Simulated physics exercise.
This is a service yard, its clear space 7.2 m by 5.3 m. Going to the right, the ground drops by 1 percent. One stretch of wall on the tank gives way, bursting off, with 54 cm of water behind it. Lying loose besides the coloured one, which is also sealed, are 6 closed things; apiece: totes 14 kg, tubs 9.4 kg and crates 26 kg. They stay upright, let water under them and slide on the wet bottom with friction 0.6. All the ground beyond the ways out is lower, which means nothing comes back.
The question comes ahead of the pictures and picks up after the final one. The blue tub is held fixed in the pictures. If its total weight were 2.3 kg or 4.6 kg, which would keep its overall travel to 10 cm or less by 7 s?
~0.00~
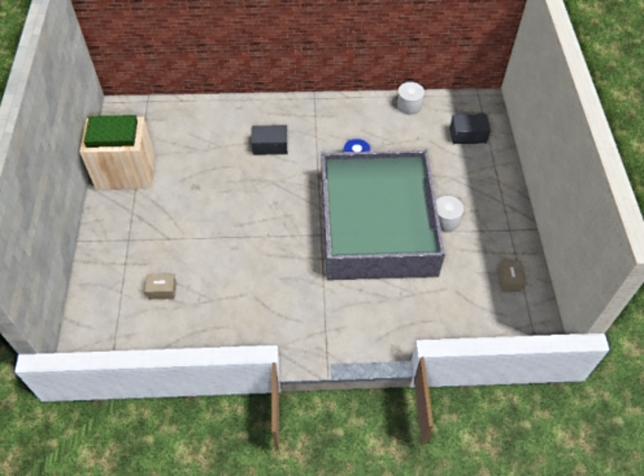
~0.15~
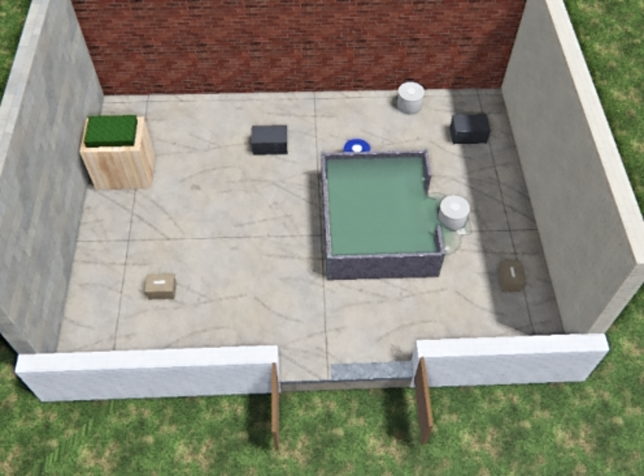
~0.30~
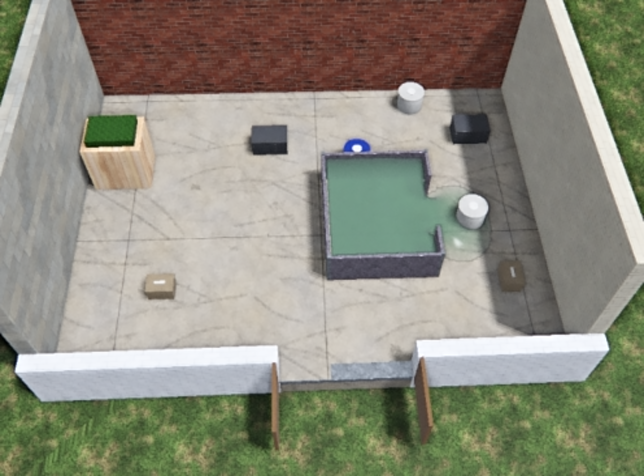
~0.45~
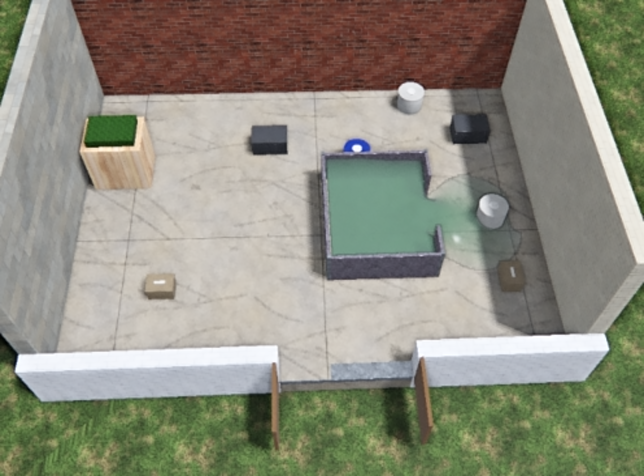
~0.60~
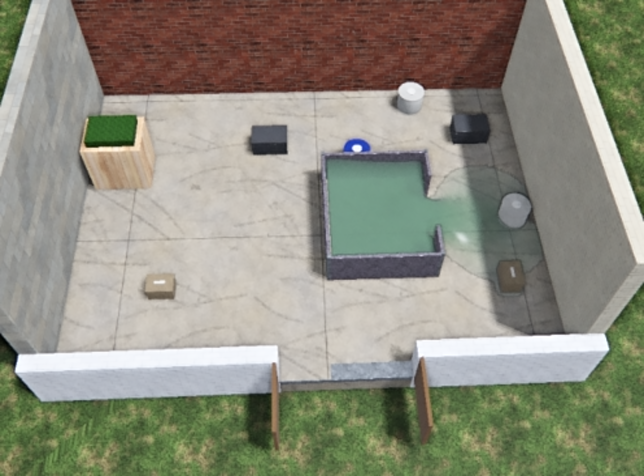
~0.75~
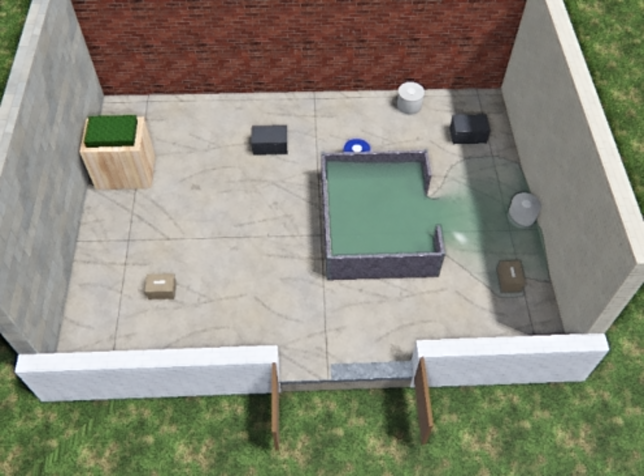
Neither weight is enough.
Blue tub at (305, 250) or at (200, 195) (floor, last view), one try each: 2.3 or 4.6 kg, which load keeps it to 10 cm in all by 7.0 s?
One by one: Lighter mass suffices; lighter mass suffices.
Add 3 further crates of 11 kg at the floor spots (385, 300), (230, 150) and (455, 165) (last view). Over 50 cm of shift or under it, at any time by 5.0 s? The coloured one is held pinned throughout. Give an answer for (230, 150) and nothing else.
It is under.
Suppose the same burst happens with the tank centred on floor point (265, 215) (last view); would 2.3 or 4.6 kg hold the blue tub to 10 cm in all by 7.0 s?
Then, put simply, both options fail.
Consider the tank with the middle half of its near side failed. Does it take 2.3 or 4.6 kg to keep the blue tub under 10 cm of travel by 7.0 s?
So the lighter choice.
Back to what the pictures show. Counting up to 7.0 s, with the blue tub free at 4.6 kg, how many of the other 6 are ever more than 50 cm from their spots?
All told, that gives 3.
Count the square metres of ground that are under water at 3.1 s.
Near 15 m2 in all.
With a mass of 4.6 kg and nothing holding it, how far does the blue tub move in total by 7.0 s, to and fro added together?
Some 100 cm in all.
After 1.4 s the blue tub would be 0 cm from its start with 2.3 kg and 0 cm from its start with 4.6 kg; 0 cm of water round it then.
After 3.1 s the blue tub would be 0 cm from its start with 2.3 kg and 0 cm from its start with 4.6 kg; 0 cm of water round it then.
After 4.9 s the blue tub would be 74 cm from its start with 2.3 kg and 62 cm from its start with 4.6 kg; 3 cm of water round it then.
After 7.0 s the blue tub would be 132 cm from its start with 2.3 kg and 98 cm from its start with 4.6 kg; 4 cm of water round it then.
